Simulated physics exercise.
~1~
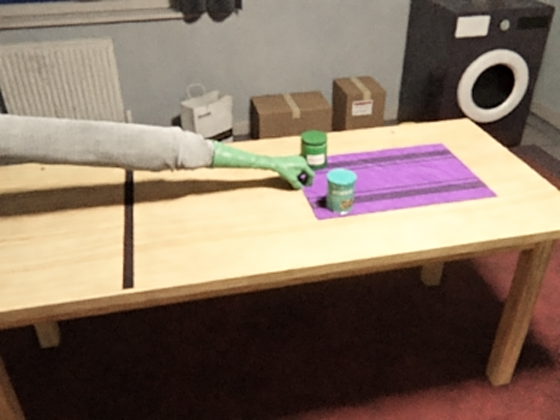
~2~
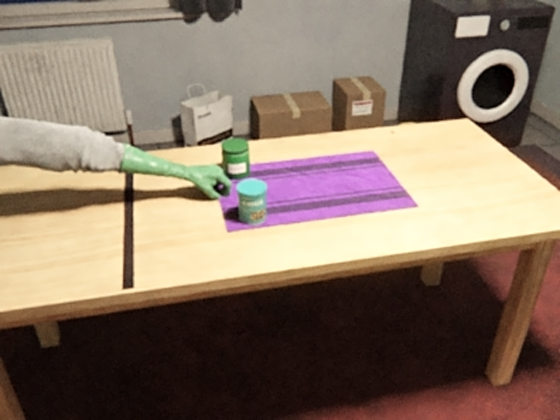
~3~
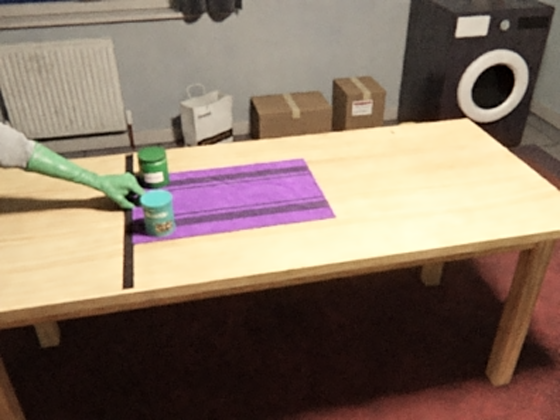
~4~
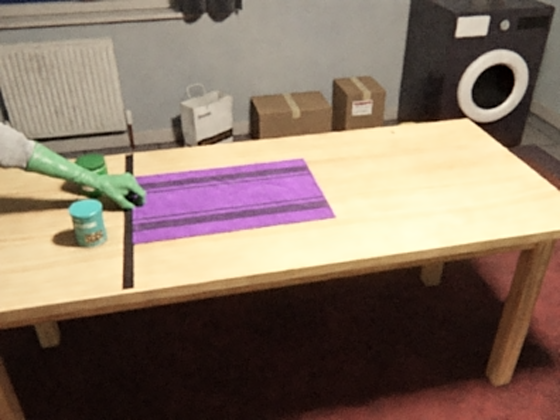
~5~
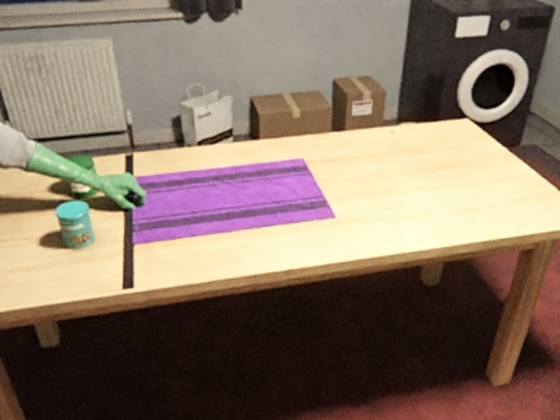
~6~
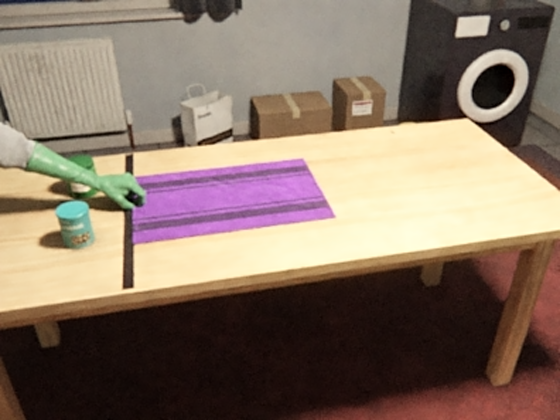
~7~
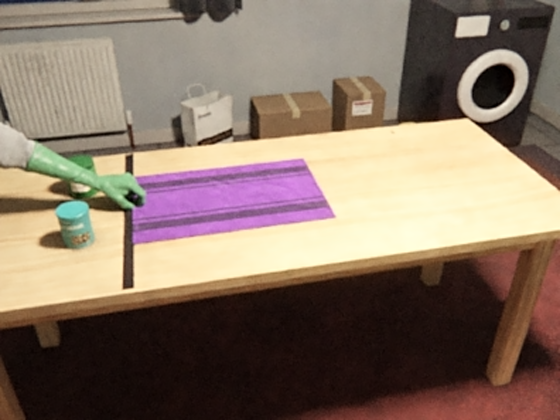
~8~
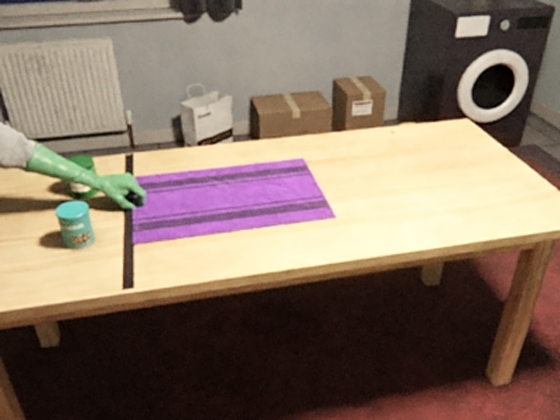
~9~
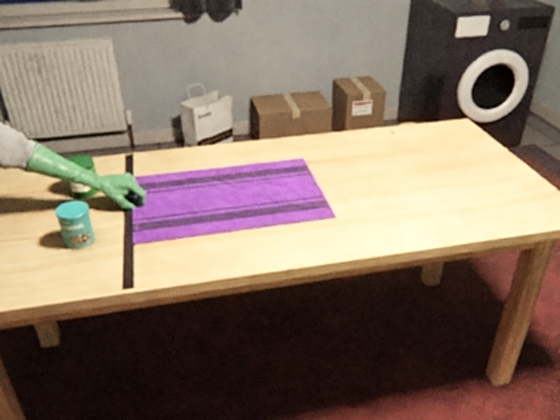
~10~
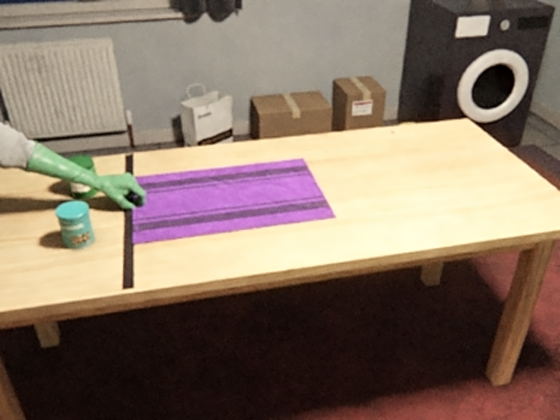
In a room with a dark red floor, a still camera looks slightly down on a long pale wooden table, with a radiator, a paper bag, two cardboard boxes and a dark front-loading machine behind. A green-gloved hand in a grey sleeve reaches from the left, gripping a purple striped mat that carries a turquoise tin in front and a green jar behind. The hand pulls the mat left towards a dark strip across the table. The mat stops with its edge at the strip, but both containers slide off beyond it. They come to rest upright on the bare wood, left of the strip, the jar partly hidden behind the still hand.
